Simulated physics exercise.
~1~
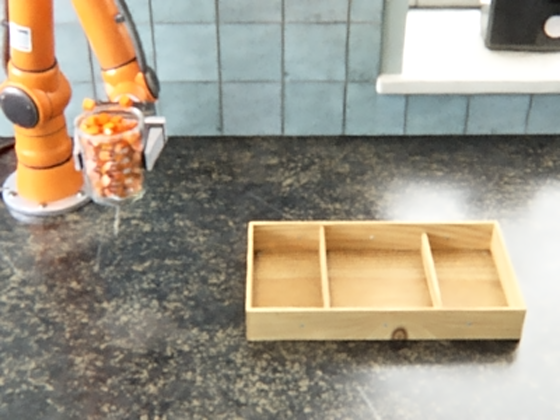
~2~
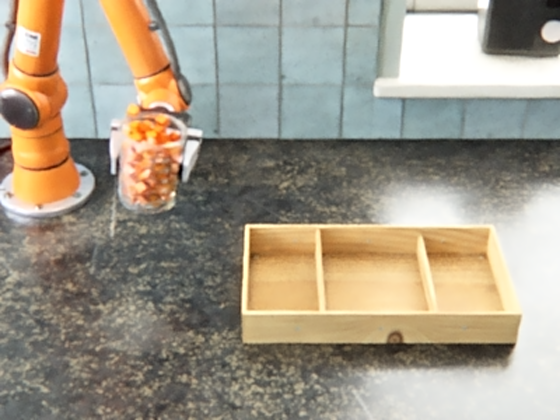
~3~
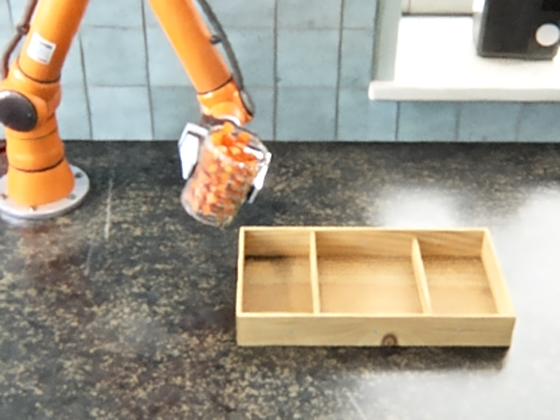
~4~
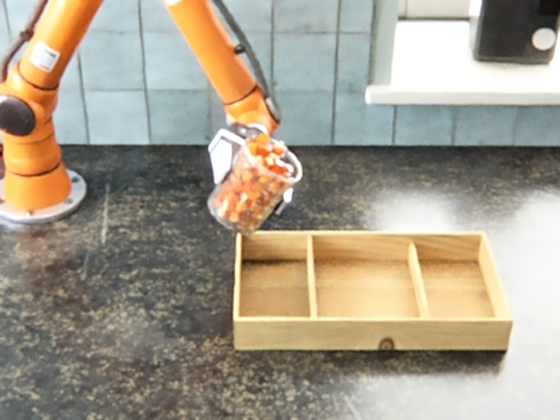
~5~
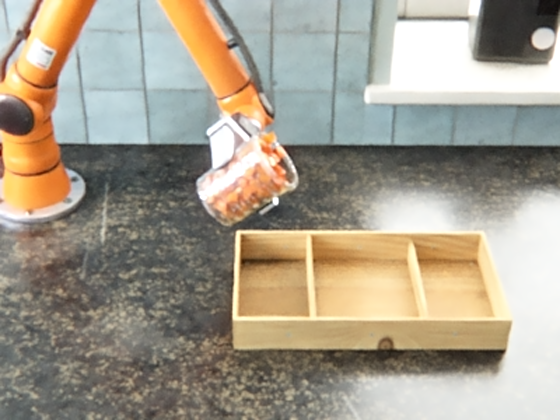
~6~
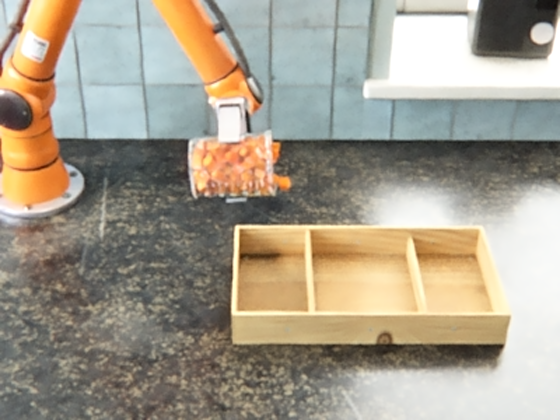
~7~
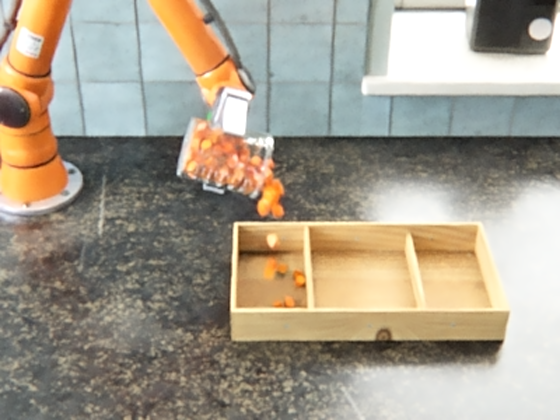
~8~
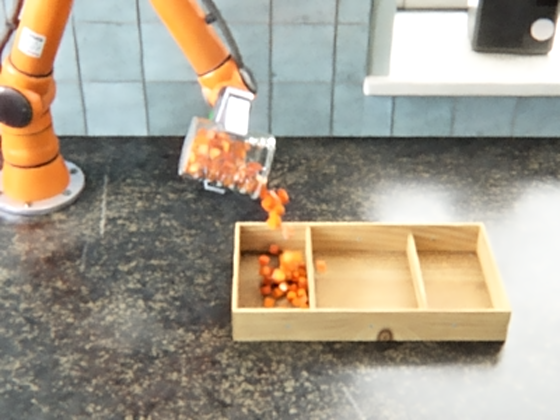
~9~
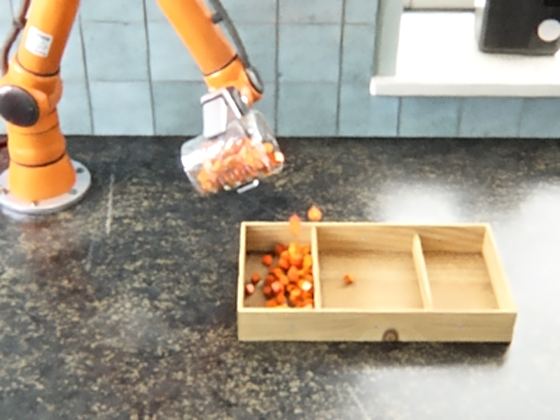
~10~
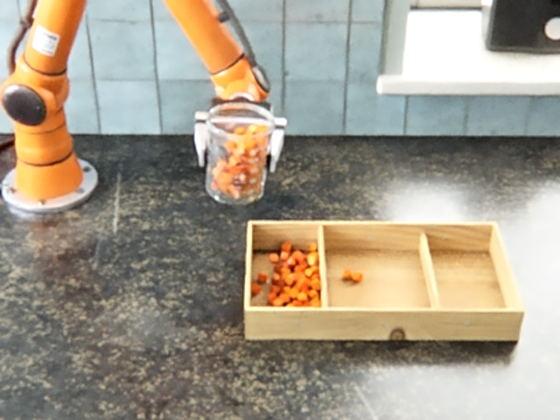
An orange robot arm holds a clear tumbler of orange vegetable dice at the left of a dark speckled table top, seen from slightly above, before a blue tiled wall. To the right sits a pale wooden tray with three compartments. The arm carries the tumbler right, tilting it toward the tray, then draws it back a little as it tips onto its side. Dice spill from the mouth into the left compartment and heap up, while a couple land in the middle one. Finally the arm turns the tumbler upright, still partly full, and the right compartment stays empty.
